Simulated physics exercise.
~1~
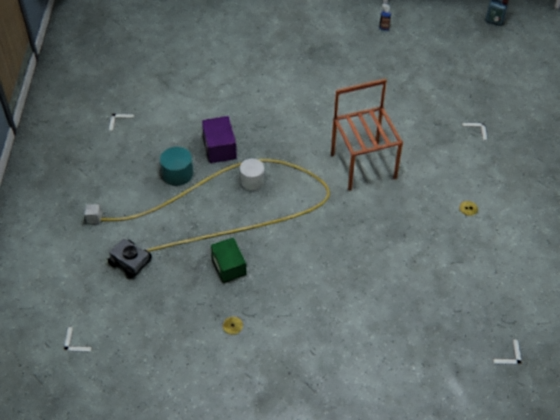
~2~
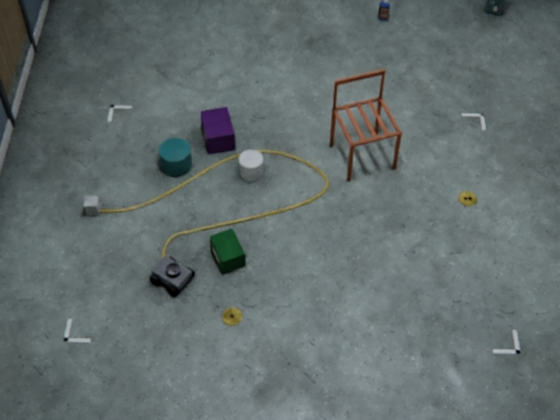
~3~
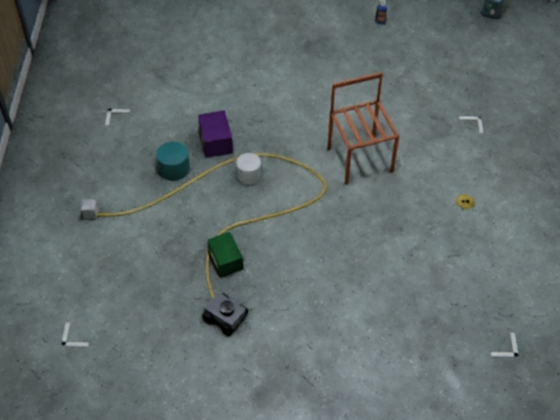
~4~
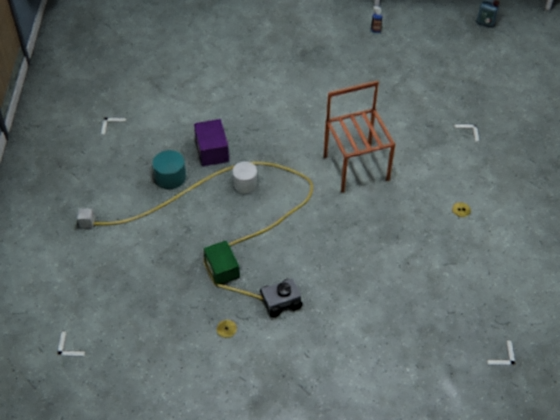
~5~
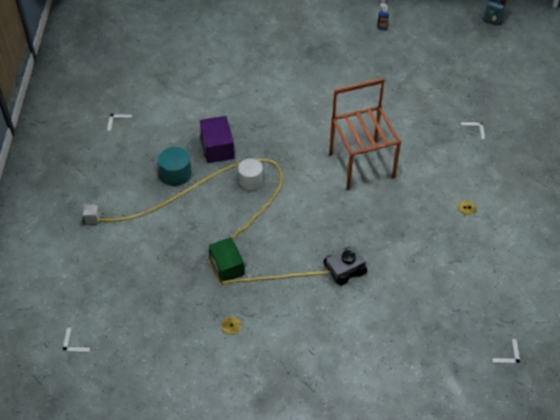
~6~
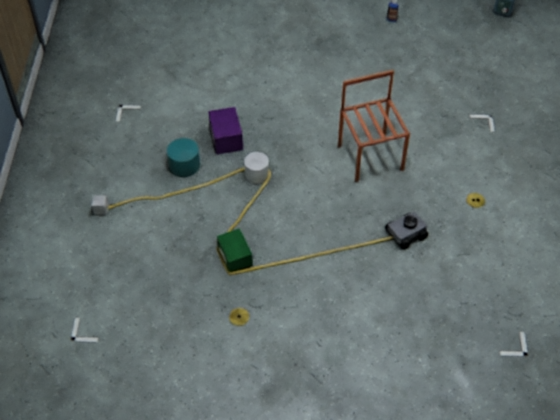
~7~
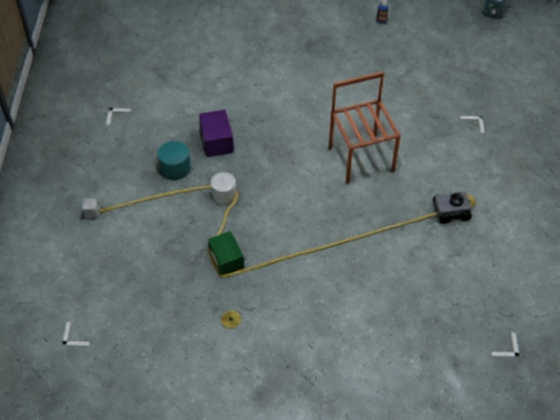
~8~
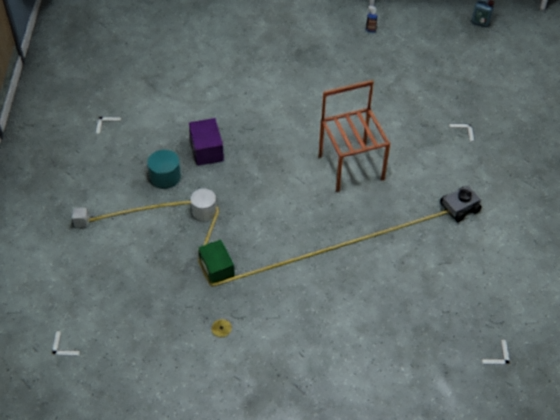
On a grey floor, a small dark cart pulls a yellow lead rightward, dragging the white tub.
